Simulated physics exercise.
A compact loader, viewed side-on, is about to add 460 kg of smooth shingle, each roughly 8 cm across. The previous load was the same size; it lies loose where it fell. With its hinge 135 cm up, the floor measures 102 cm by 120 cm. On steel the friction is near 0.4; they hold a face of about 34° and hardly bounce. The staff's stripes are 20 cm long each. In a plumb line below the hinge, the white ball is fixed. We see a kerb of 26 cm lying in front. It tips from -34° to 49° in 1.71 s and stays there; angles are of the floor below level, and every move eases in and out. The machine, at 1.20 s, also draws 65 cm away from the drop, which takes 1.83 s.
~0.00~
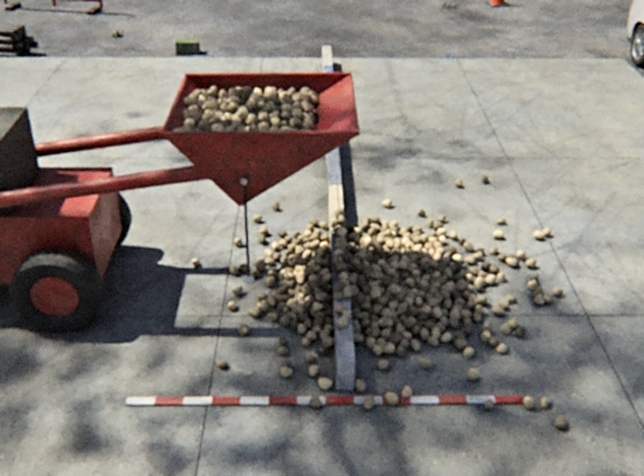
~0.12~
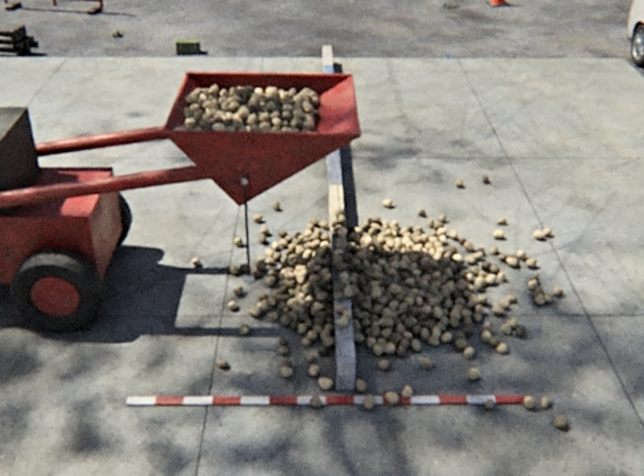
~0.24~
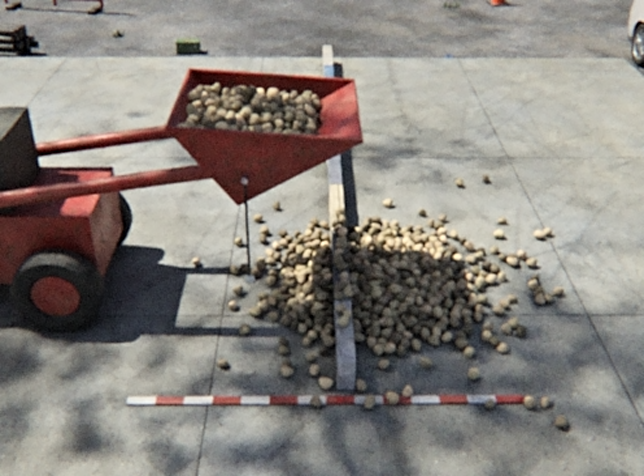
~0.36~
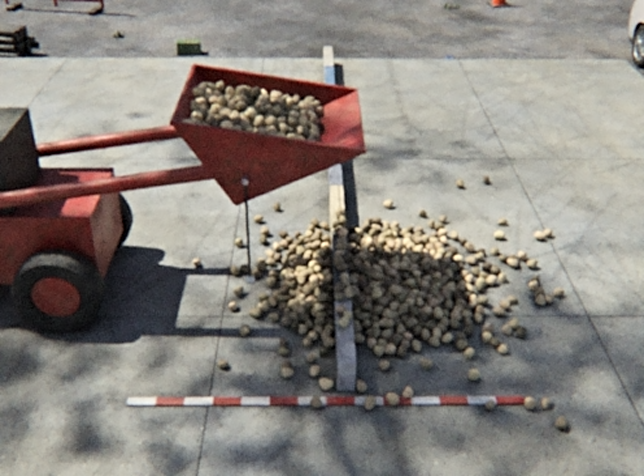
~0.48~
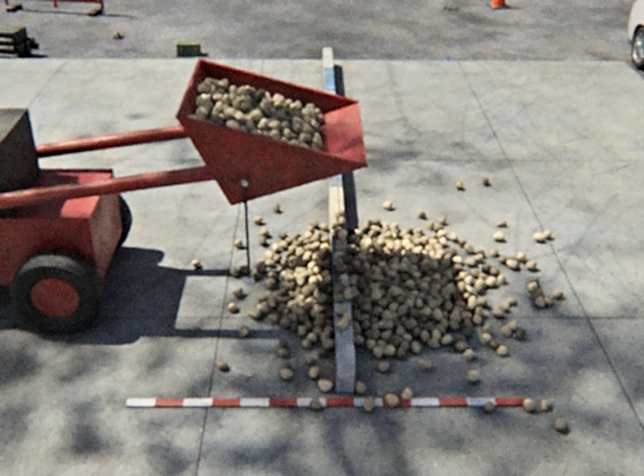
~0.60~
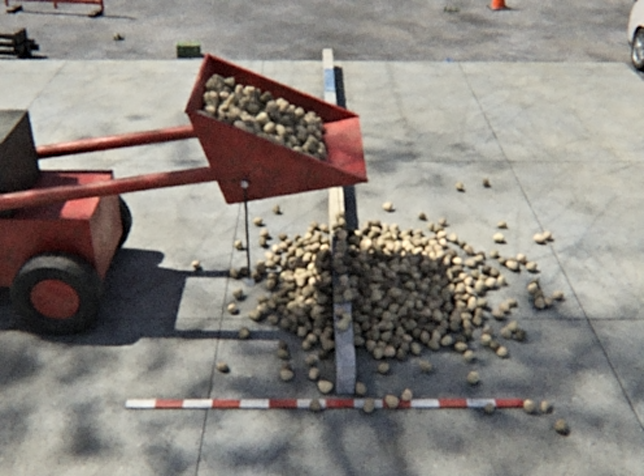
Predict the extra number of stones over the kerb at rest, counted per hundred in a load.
About 52 more per hundred stones.
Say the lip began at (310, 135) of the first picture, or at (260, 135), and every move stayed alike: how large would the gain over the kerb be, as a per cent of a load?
I'd guess close to 5 per cent first and close to 0 per cent second.
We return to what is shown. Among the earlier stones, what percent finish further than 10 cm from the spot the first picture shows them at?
I'd say roughly 20 per cent of them.
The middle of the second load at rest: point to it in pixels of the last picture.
The centre sits about (349, 278).
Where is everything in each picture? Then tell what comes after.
In the first picture, lip at (359, 133), floor tilted -34°, highest stones at (247, 99). The earlier load is highest near (340, 248), 30 cm above ground level, 31 % on this side of the kerb, 69 % over the kerb.
In the second picture, lip at (360, 135), floor tilted -33°, highest stones at (240, 99); the stones move at 0.1 m/s on average.
In the third picture, lip at (363, 141), floor tilted -30°, highest stones at (225, 97); the stones move at 0.1 m/s on average.
In the fourth picture, lip at (366, 152), floor tilted -24°, highest stones at (222, 95); the stones move at 0.2 m/s on average.
In the fifth picture, lip at (367, 166), floor tilted -18°, highest stones at (216, 92); the stones move at 0.3 m/s on average.
In the sixth picture, lip at (368, 181), floor tilted -11°, highest stones at (218, 87); the stones move at 0.3 m/s on average.
After 1.3 s the floor is at 36°; in per cent of one load, 91 in the bucket, 37 on this side of the kerb, 72 over the kerb; the foremost stones are at (558, 275).
After 1.8 s the floor is at 49°; in per cent of one load, 5 in the bucket, 80 on this side of the kerb, 115 over the kerb; the foremost stones are at (558, 275).
After 3.5 s the floor is at 49°; in per cent of one load, 0 in the bucket, 79 on this side of the kerb, 121 over the kerb; the foremost stones are at (558, 275).
After 6.2 s the floor is at 49°; in per cent of one load, 0 in the bucket, 79 on this side of the kerb, 121 over the kerb; the foremost stones are at (558, 275). Net gain over the kerb, 52.
